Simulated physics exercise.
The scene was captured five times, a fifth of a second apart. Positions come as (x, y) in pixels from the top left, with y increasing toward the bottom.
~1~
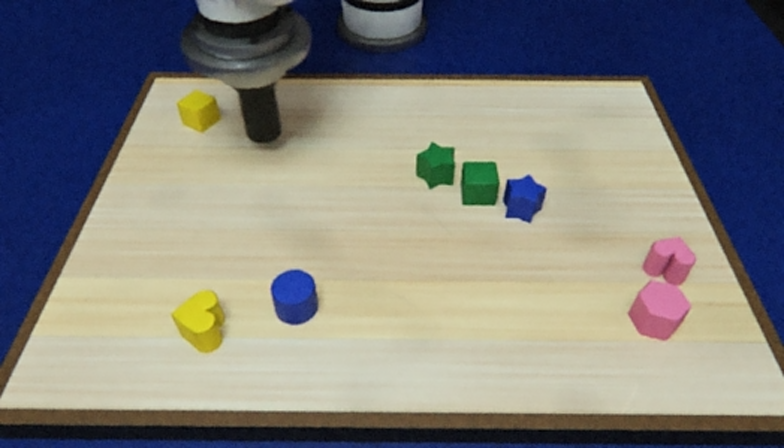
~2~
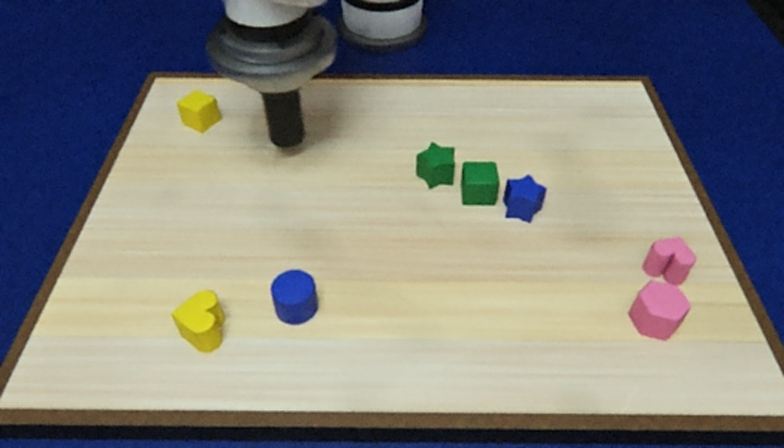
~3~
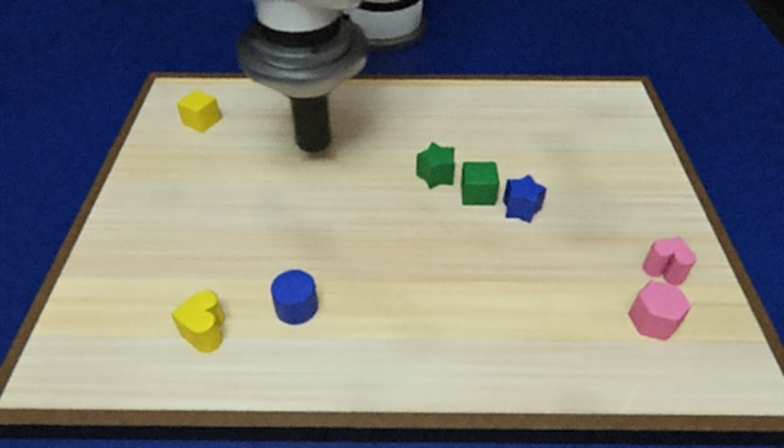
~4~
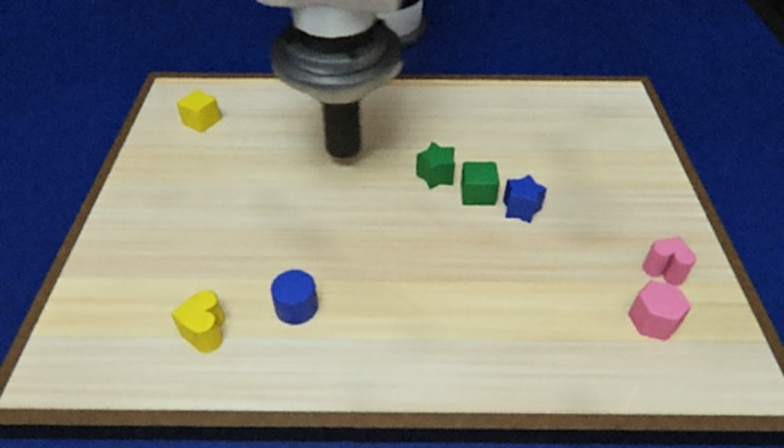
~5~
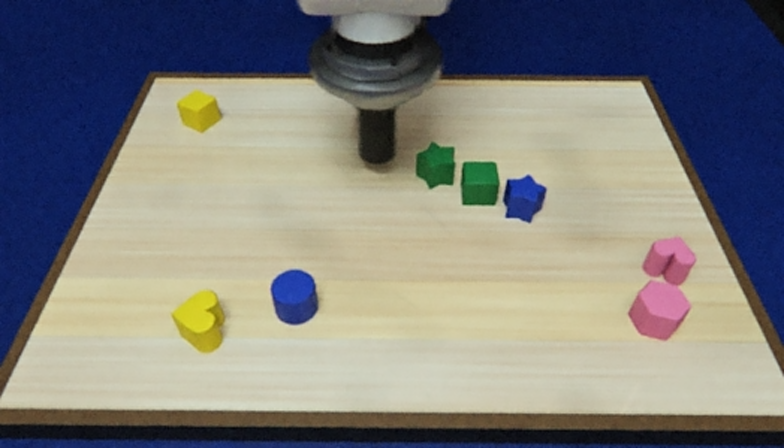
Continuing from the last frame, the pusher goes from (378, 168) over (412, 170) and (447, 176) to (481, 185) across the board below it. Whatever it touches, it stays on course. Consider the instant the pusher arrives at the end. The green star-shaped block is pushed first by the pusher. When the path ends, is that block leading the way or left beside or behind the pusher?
It stays ahead.
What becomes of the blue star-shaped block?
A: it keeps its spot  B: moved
Letter B.
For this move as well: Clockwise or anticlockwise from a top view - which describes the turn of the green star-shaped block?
The block turns counter-clockwise.
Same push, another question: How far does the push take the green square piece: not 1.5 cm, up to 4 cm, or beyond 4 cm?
It travels more than 4 cm.
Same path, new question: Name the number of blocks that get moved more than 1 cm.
I expect three or more blocks to be moved by more than 1 cm.
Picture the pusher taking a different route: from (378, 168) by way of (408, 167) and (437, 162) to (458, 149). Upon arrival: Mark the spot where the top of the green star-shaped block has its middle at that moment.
Around (462, 156).
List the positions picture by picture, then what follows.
Pusher tip at (264, 133); block tops, green star-shaped block at (438, 154); green square piece at (481, 172); blue star-shaped block at (526, 187), in the first frame.
Pusher at (288, 137); blocks unchanged, in the second frame.
Pusher at (314, 142); blocks unchanged, in the third frame.
Pusher at (344, 147); blocks unchanged, in the fourth frame.
Pusher at (377, 153); green star-shaped block at (438, 154); green square piece at (481, 172); blue star-shaped block at (526, 187), in the fifth frame.
What follows on the original path. One third of the way, pusher at (415, 156); green star-shaped block at (448, 156), turned 15° anticlockwise; green square piece at (485, 171).
Two thirds of the way, pusher at (449, 162); green star-shaped block at (482, 159), turned 25° anticlockwise; green square piece at (511, 175), turned 55° clockwise; blue star-shaped block at (537, 194), turned 15° anticlockwise.
At the end, pusher at (483, 171); green star-shaped block at (518, 168), turned 25° anticlockwise; green square piece at (549, 183), turned 50° clockwise; blue star-shaped block at (565, 208).
